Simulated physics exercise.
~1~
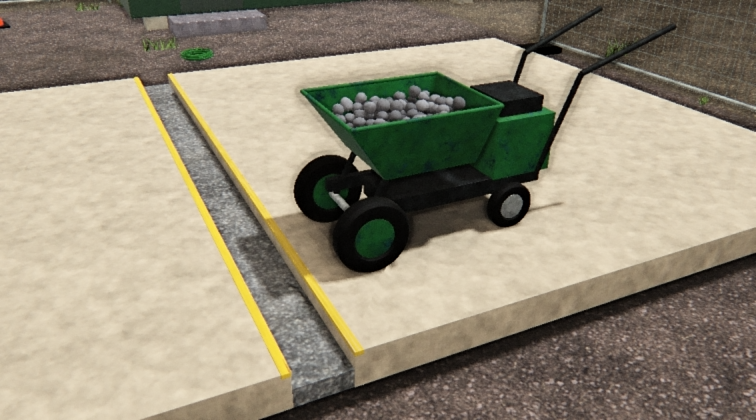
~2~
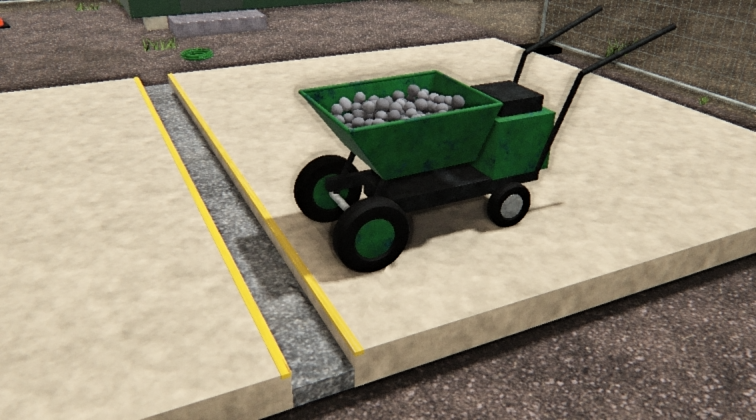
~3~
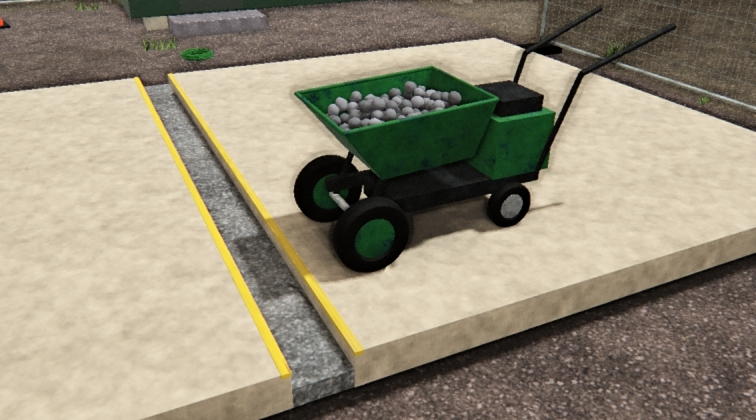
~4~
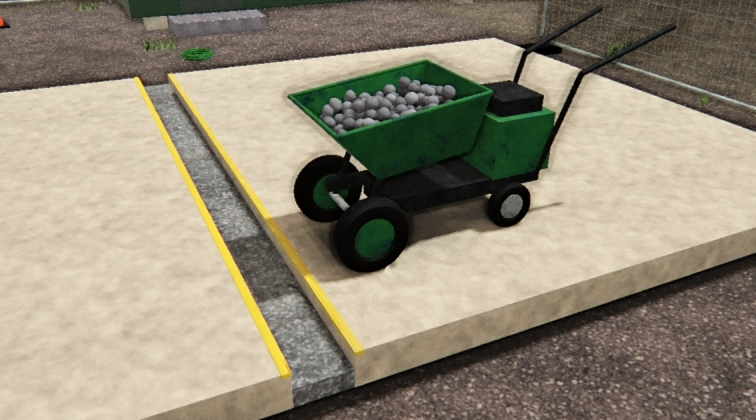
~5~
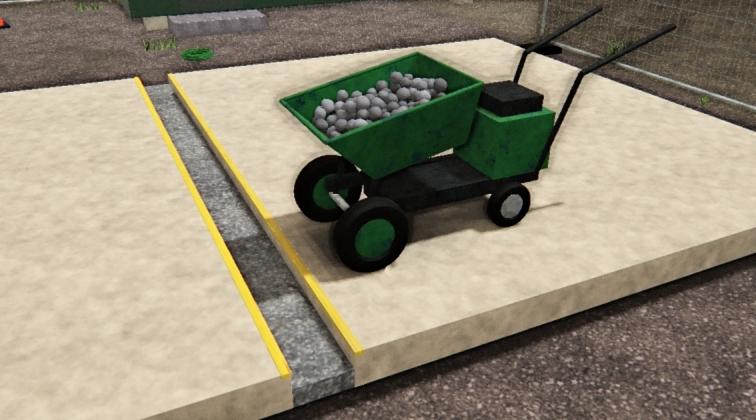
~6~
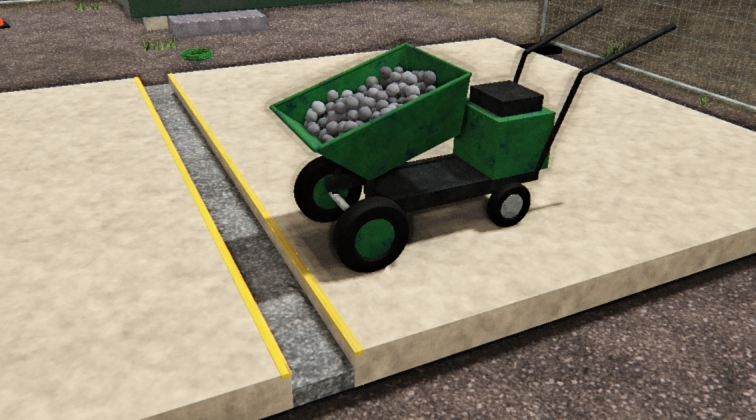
On a pale slab crossed by a narrow, yellow-edged trench, a green power barrow loaded with round grey cobbles stands still while its skip, level at first, gradually tilts forward to the left, its rear rising clear of the chassis.
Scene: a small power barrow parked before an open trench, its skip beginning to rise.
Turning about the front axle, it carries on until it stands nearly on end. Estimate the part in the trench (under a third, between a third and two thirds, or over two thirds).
Below the one-third line.
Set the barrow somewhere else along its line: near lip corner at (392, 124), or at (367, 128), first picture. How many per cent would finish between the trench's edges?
Estimates, in order: 60 % then 30 %.
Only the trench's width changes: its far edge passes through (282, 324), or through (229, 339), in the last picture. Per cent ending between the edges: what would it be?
Roughly 0 % and 40 %.
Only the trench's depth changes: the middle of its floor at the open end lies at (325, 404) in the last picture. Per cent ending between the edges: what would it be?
It works out to some 20 per cent.
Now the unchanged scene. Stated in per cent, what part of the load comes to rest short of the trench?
Around 0 per cent.
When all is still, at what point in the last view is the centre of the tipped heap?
Near (182, 276), more or less.
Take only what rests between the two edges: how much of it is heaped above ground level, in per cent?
0 per cent or thereabouts.
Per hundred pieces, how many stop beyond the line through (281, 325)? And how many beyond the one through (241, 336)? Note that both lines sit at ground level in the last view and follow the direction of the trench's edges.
In order: 90 per cent, then 70 per cent.
Soon, skip tipped steeply; all in the skip.
A while on, skip tipped right over; most in the skip; a small part beyond it; a small part falling.
Towards the end, skip tipped right over; about a quarter in the skip; a stray few in or heaped over the trench; most beyond it.
Finally, skip tipped right over; a small part in or heaped over the trench; most beyond it.
